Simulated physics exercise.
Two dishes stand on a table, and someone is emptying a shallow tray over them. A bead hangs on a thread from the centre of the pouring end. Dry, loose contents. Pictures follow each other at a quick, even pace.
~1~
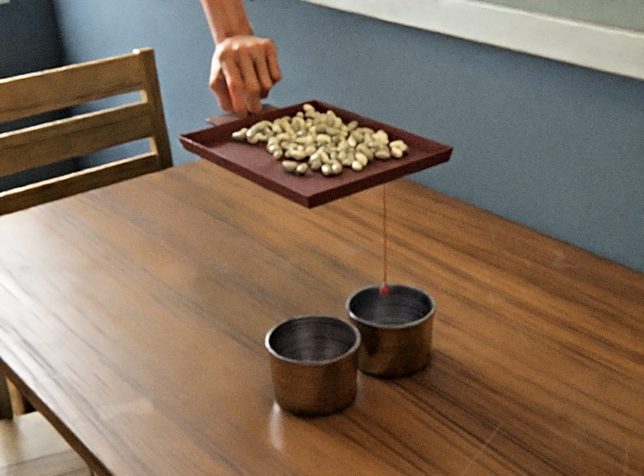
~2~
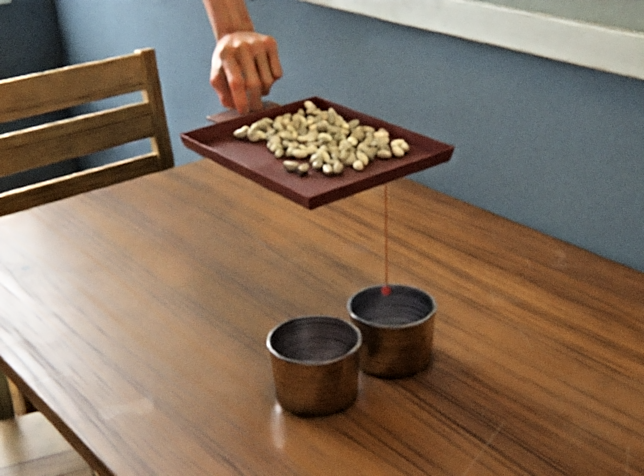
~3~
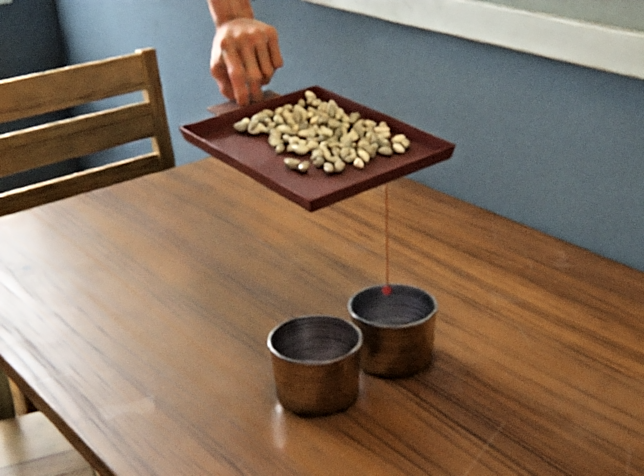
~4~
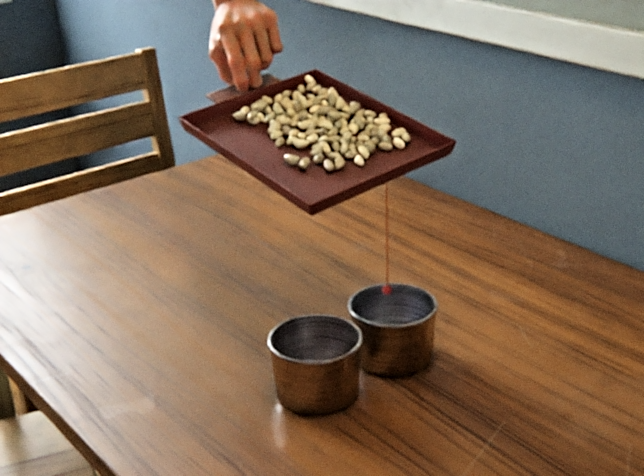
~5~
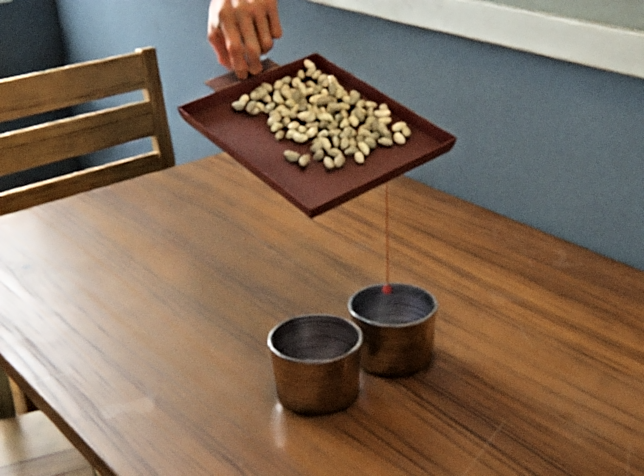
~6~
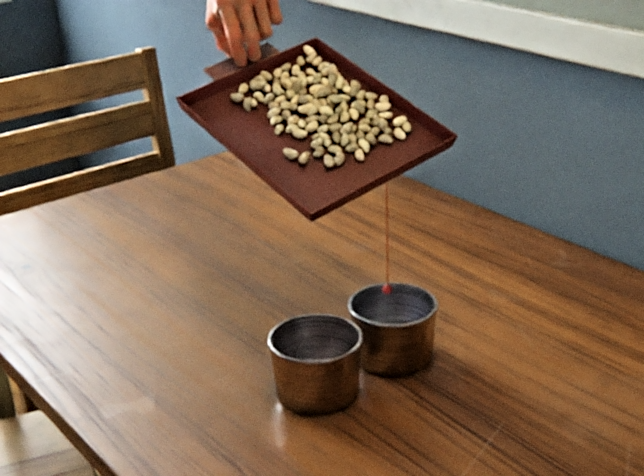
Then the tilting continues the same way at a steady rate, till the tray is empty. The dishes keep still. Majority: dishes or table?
Dishes get most.
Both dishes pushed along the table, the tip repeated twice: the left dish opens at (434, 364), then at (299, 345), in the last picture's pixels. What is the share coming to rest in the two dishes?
You'd get 0 in a hundred the first time and 60 in a hundred the second.
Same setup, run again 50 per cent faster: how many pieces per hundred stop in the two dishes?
Near 70 in a hundred.
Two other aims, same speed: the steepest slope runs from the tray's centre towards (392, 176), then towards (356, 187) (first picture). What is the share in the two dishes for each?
The first try gives close to 10 percent; the next gives 40 percent.
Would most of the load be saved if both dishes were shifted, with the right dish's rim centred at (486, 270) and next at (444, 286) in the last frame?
Well, it comes to a lesser portion at first and a lesser portion after that.
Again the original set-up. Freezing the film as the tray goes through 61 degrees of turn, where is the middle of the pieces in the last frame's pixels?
(329, 182).
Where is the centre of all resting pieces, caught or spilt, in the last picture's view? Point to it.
Somewhere close to (325, 383) in the last picture.
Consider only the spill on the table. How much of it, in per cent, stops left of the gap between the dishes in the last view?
Estimate: About 30 percent.
Shortly afterwards, tray tipped steeply; the bulk on the tray; only a few in the left dish; a little in the air.
Next, tray tipped right over; near a third on the tray; near a third in the left dish; only a few in the right dish; a little outside both; near a quarter in the air.
Some moments later, tray tipped past a quarter turn; the bulk in the left dish; only a few in the right dish; near a quarter outside both.
In the end, tray tipped past a quarter turn; the bulk in the left dish; only a few in the right dish; near a quarter outside both.
